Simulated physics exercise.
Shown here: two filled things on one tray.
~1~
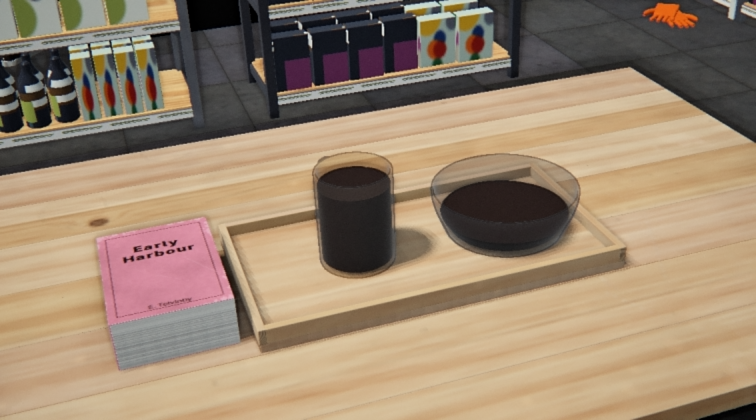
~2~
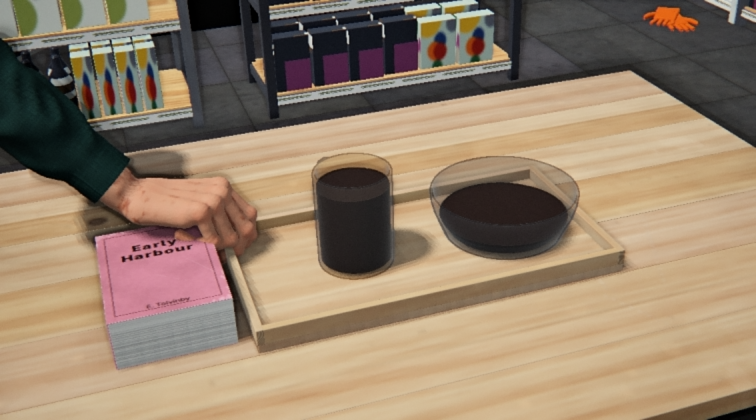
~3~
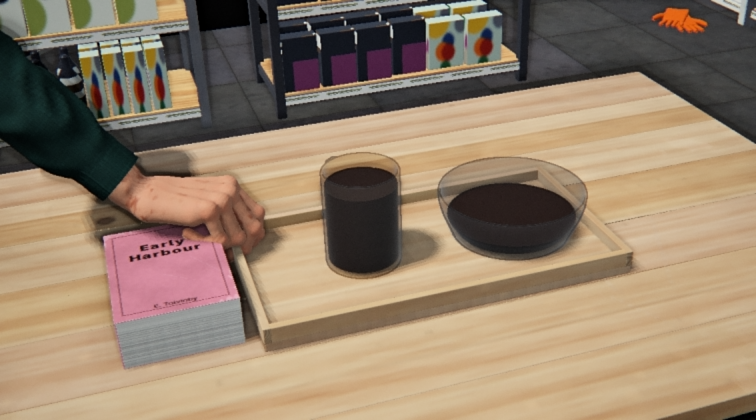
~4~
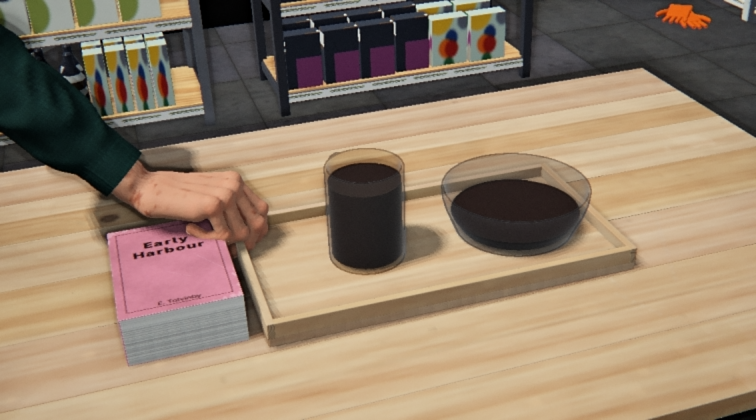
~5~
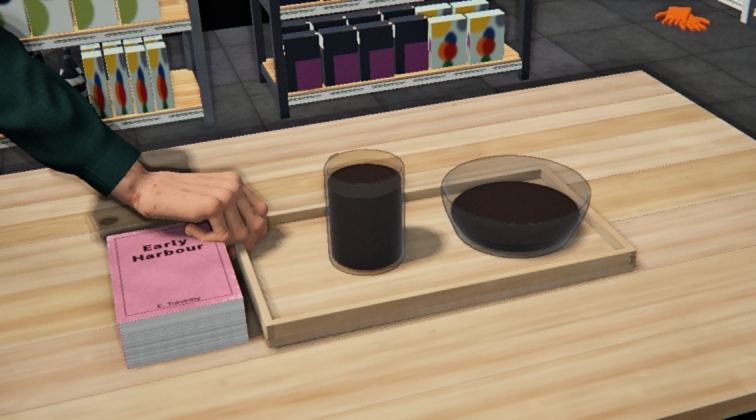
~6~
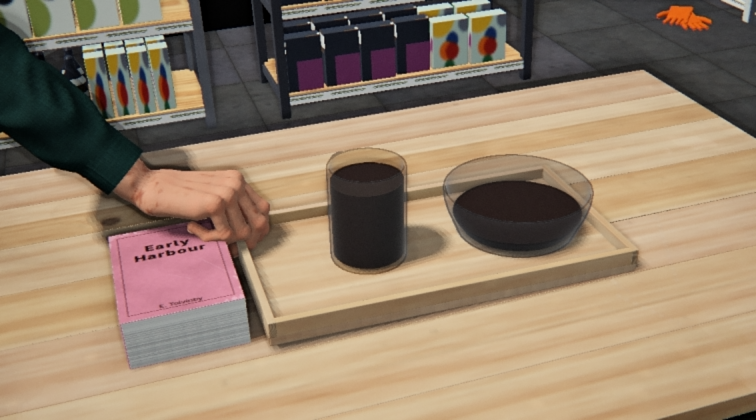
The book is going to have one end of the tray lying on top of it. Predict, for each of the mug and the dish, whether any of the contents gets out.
Mug - nothing gets out; dish - nothing gets out.
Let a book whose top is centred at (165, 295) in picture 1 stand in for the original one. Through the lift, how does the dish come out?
It comes through fine.
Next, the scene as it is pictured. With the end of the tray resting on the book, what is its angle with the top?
9°, give or take.
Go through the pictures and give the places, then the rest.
In the first picture, the tray lies flat; mug (355, 212) about three quarters full; dish (504, 204) about a third full; book (177, 334).
In the second picture, a hand takes the end of the tray; mug about three quarters full, surface at (353, 185); dish about a third full, surface at (503, 213).
In the third picture, the end has come up a little; mug (362, 213) about three quarters full; dish (511, 207) about a third full.
In the fourth picture, slope near 1°; mug about three quarters full, surface at (364, 180); dish about a third full, surface at (514, 210); book (186, 331).
In the fifth picture, the tray slopes by about 1°; mug (365, 210) about three quarters full; dish (514, 205) about a third full.
In the sixth picture, the end is rising; mug about three quarters full, surface at (366, 180); dish about a third full, surface at (516, 212); book (187, 334).
Soon after, the tray slopes by about 5°; mug, nothing has left it; dish, nothing has left it.
Later, the tray slopes by about 10°; mug, nothing has left it; dish, nothing has left it.
In the end, the tray slopes by about 9°, resting on the book; mug, nothing has left it; dish, nothing has left it.
